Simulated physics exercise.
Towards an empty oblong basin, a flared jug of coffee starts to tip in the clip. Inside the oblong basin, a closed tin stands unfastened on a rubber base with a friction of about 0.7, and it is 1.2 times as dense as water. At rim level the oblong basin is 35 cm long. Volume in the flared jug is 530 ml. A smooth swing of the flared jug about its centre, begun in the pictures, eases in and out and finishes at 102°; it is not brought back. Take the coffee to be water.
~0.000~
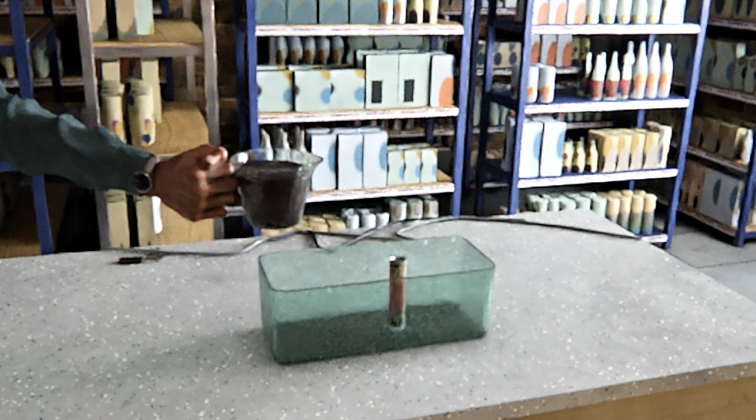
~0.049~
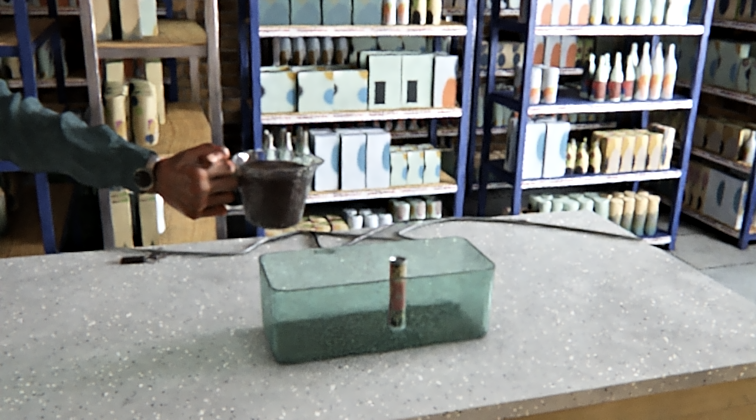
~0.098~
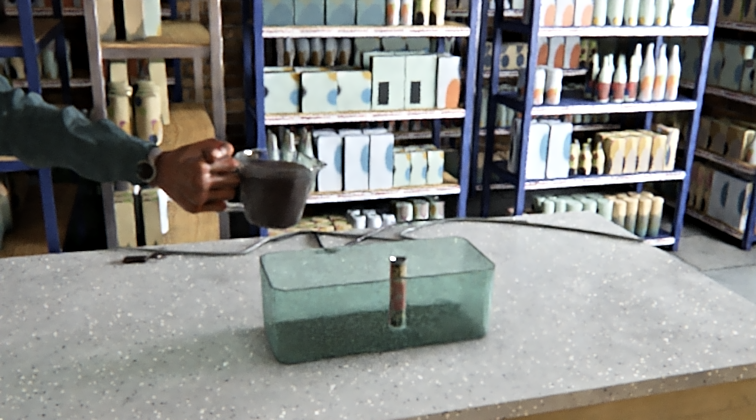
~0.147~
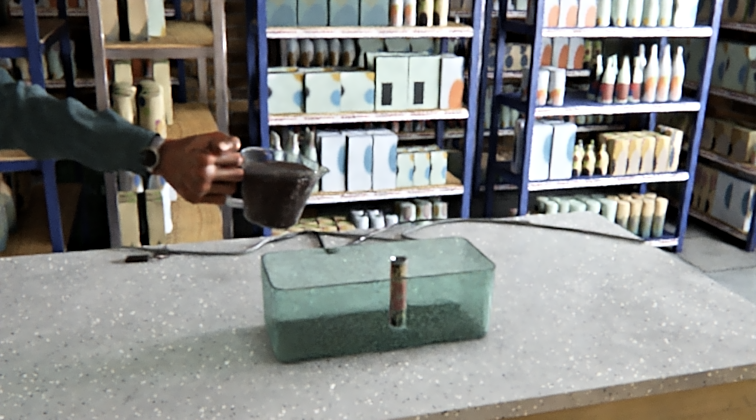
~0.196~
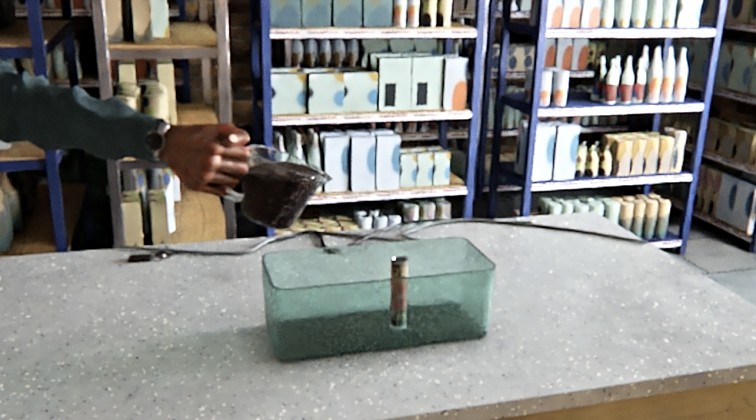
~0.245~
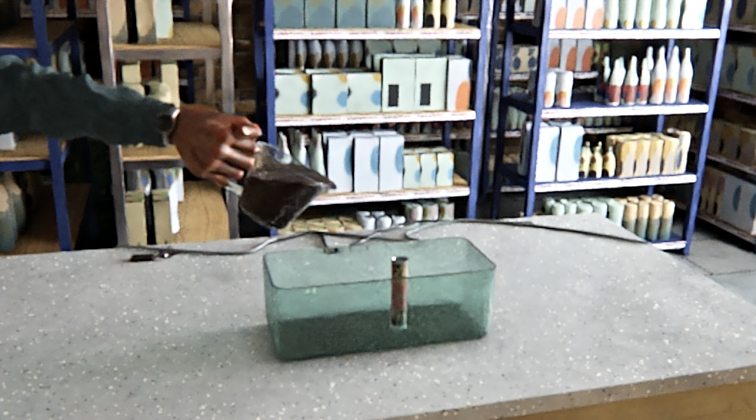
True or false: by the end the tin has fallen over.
False.
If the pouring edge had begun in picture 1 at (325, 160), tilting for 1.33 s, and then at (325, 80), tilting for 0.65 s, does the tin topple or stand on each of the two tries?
Try 1: Still standing; try 2: Tipped over.
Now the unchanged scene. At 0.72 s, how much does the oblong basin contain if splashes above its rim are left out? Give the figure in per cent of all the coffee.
Some 90 percent of the total.
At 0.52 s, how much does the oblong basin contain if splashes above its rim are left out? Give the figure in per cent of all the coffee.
I'd put it near 36 percent.
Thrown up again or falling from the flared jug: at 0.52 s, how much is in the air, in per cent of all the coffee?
It comes to about 28 percent.
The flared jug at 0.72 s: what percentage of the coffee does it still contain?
Around 4 in a hundred is still there.
After 0.52 s the tilt is 92° and 37 per cent is still to pour; the tin stands where it began.
After 0.72 s the tilt is 102° and 4 per cent is still to pour; the tin stands where it began.
After 0.92 s the tilt is 102° and 0 per cent is still to pour; the tin stands where it began.
After 1.15 s the tilt is 102° and 0 per cent is still to pour; the tin stands where it began.
In the end the tin stands where it began.
